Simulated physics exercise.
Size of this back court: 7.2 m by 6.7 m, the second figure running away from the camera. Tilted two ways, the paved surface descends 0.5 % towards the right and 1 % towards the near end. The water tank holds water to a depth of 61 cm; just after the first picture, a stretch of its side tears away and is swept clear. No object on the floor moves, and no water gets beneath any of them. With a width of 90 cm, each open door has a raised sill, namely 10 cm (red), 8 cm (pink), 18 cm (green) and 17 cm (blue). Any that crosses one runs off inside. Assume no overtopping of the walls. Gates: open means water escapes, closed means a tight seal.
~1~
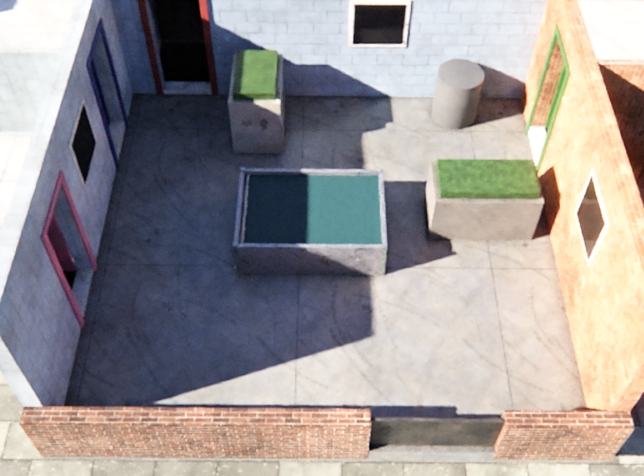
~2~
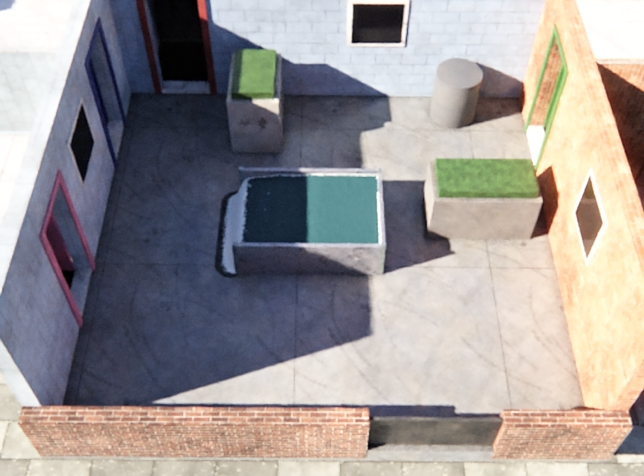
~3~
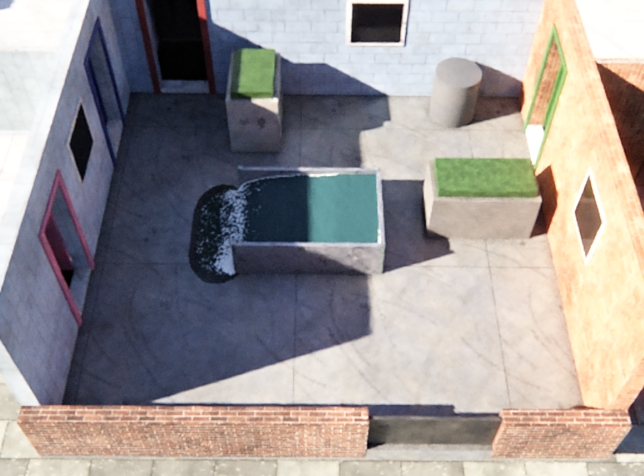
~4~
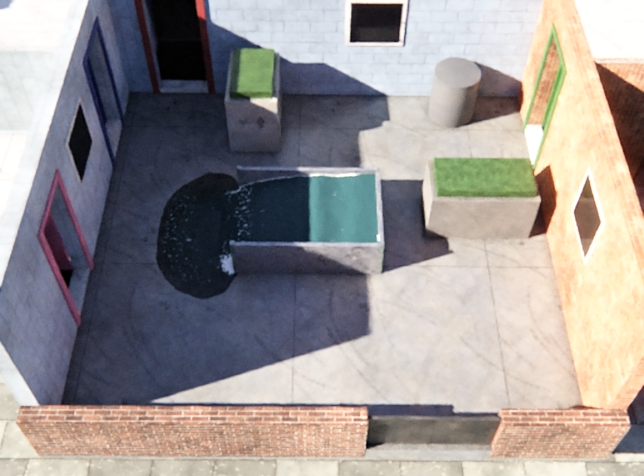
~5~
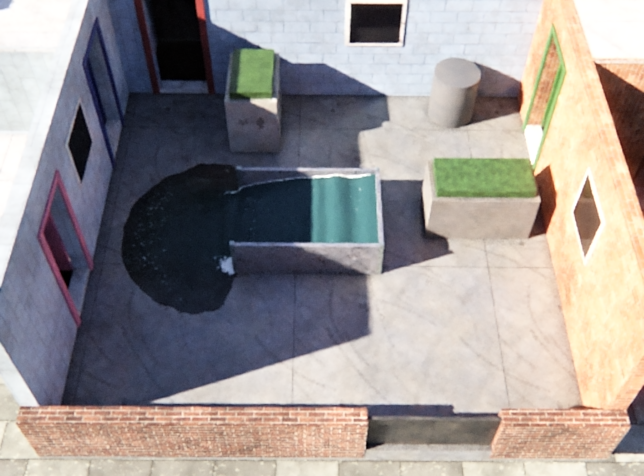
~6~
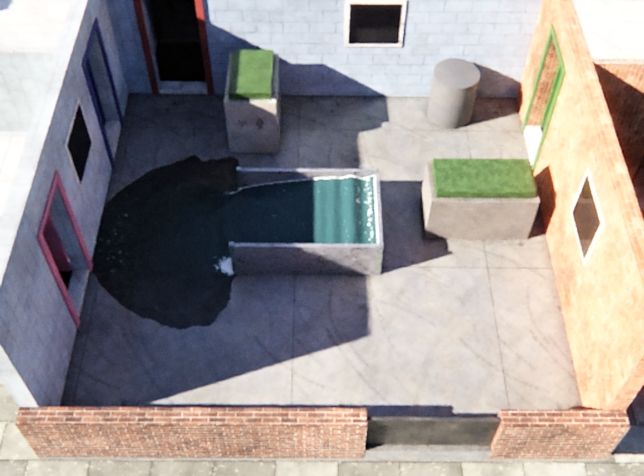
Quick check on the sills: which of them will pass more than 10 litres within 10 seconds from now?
The red door lets in a larger amount than the limit; the pink door lets in a larger amount than the limit; the green door lets in a smaller amount than the limit; the blue door lets in a smaller amount than the limit.
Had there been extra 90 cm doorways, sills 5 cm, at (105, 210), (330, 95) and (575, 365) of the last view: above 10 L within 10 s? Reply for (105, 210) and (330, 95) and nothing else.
In turn: Beyond it, short of it.
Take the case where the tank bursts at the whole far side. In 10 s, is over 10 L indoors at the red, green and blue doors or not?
So red stays lower, green stays lower, blue stays lower.
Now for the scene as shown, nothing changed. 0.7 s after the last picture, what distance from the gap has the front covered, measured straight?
I'd say close to 3.2 m.
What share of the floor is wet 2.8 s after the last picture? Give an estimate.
I'd say around 35 %.
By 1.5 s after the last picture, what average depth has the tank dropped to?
I'd put the average depth near 22 cm.
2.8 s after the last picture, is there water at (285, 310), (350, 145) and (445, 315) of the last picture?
Untouched, untouched, untouched.
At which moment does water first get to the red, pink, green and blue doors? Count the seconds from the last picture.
Red = 1.6 s, pink = 0.2 s, green = 7.0 s, blue = 0.6 s.
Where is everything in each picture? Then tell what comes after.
Still water, 61 cm deep, in the water tank at (311, 210), in the first picture.
The front is at a hidden place, 0.8 m from the gap at (242, 224); 0.4 m2 of floor is under water; 61 cm left at the back of the water tank, in the second picture.
The front is at (218, 191), 1.0 m from the gap at (241, 225); 1.1 m2 of floor is under water; 61 cm left at the back of the water tank, in the third picture.
The front is at (181, 193), 1.3 m from the gap at (240, 226); 2.3 m2 of floor is under water; 61 cm left at the back of the water tank, in the fourth picture.
Water pours out at (240, 227) and has run 1.8 m, to (127, 245); typically 6 cm deep outside, 60 cm at the water tank's back, in the fifth picture.
The front is at (94, 257), 2.3 m from the gap at (240, 228); 5.3 m2 of floor is under water; 53 cm left at the back of the water tank, in the sixth picture.
Then, 0.7 s after the last picture water covers 20 % of the floor and is deepest (34 cm) near (109, 239); red door not reached, pink door 20 cm at the sill, 13 L in, green door not reached, blue door 9 cm at the sill, 0 L in.
Then, 1.5 s after the last picture water covers 25 % of the floor and is deepest (30 cm) near (98, 239); red door not reached, pink door 22 cm at the sill, 62 L in, green door not reached, blue door 16 cm at the sill, 0 L in.
Then, 2.8 s after the last picture water covers 35 % of the floor and is deepest (26 cm) near (56, 431); red door 18 cm at the sill, 20 L in, pink door 15 cm at the sill, 120 L in, green door not reached, blue door 11 cm at the sill, 0 L in.
Then, 5.3 s after the last picture water covers 65 % of the floor and is deepest (12 cm) near (56, 431); red door 11 cm at the sill, 47 L in, pink door 7 cm at the sill, 136 L in, green door not reached, blue door 9 cm at the sill, 0 L in.
Then, 9.3 s after the last picture water covers 80 % of the floor and is deepest (10 cm) near (511, 434); red door 3 cm at the sill, 48 L in, pink door 5 cm at the sill, 136 L in, green door 2 cm at the sill, 0 L in, blue door 3 cm at the sill, 0 L in.
